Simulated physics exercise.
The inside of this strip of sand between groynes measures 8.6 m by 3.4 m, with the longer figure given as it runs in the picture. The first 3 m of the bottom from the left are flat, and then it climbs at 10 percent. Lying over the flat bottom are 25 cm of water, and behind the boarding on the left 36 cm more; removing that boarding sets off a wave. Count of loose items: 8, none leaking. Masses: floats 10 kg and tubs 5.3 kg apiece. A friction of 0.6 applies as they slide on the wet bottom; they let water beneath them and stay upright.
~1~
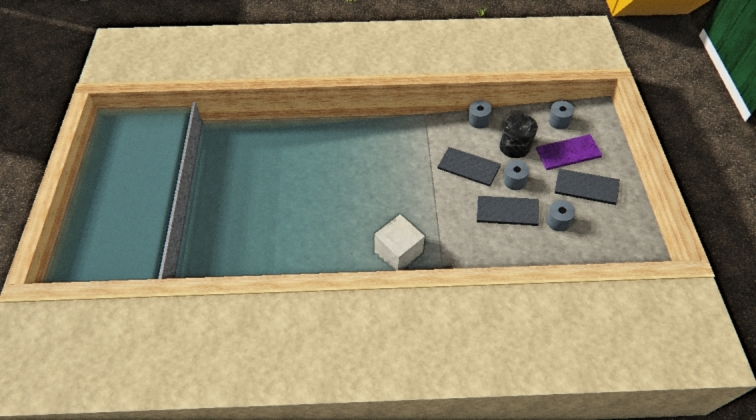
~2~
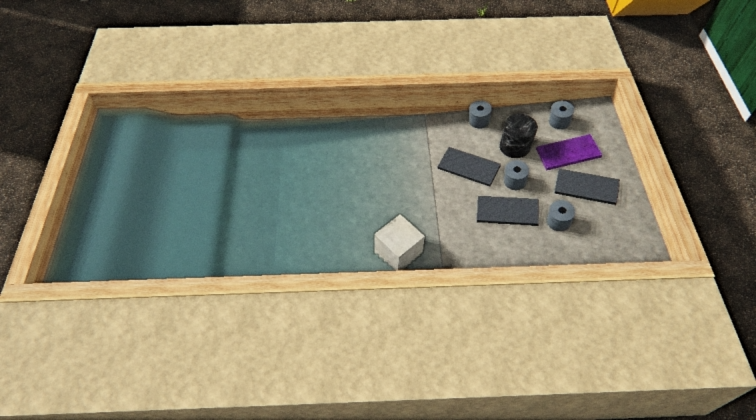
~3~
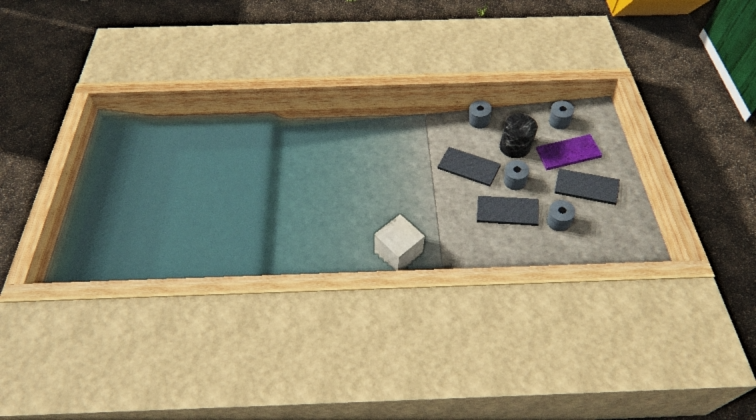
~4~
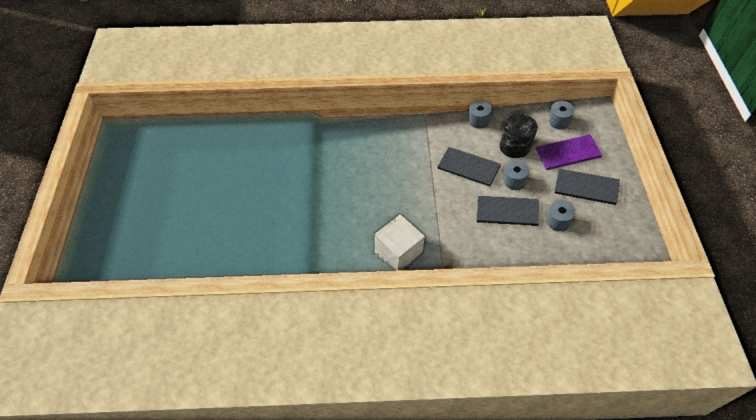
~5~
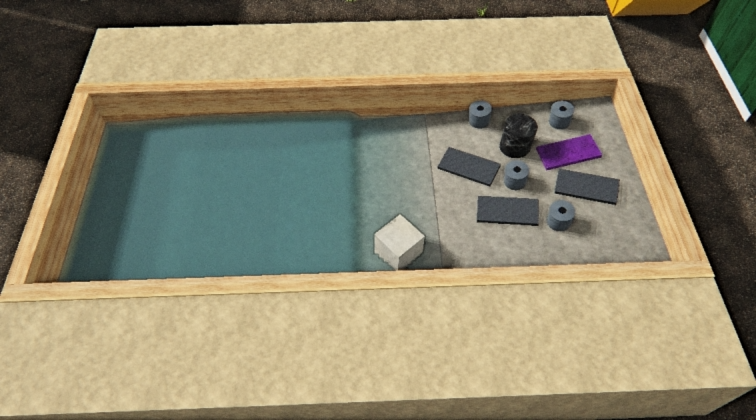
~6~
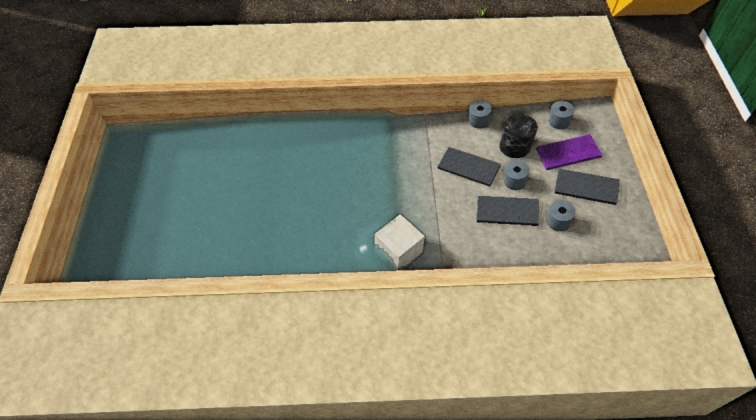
A strip of sand between groynes, framed by wooden walls, is seen from above at an angle, with shallow blue-green water on the left and bare grey bottom on the right. Dark flat floats, one purple float, small blue-grey tubs and a black lumpy object lie on the right, near a pale block. The left boarding disappears and a low wave moves rightward to the block, while the items and camera stay still.
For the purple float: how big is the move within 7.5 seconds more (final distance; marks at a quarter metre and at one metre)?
It relocates a long way.
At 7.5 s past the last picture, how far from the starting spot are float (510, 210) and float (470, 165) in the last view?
They've ended up 350 cm and 350 cm away, in that order.
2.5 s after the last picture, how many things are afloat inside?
My tally comes to 7.
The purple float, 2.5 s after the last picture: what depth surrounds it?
About 6 cm.
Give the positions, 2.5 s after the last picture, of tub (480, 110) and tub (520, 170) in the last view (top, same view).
Around (610, 95) and (551, 166).
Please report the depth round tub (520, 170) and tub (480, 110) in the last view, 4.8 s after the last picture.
Close to 9 and 3 centimetres.
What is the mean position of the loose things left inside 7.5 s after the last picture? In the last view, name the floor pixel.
Around (393, 167).
Then, 0.6 s after the last picture the purple float is near (569, 151), 0.0 m from its start, aground; 0 afloat.
Then, 2.5 s after the last picture the purple float is near (571, 150), 0.0 m from its start, afloat; 7 afloat.
Then, 4.8 s after the last picture the purple float is near (511, 182), 1.1 m from its start, afloat; 6 afloat.
Then, 7.5 s after the last picture the purple float is near (382, 144), 3.0 m from its start, afloat; 5 afloat.
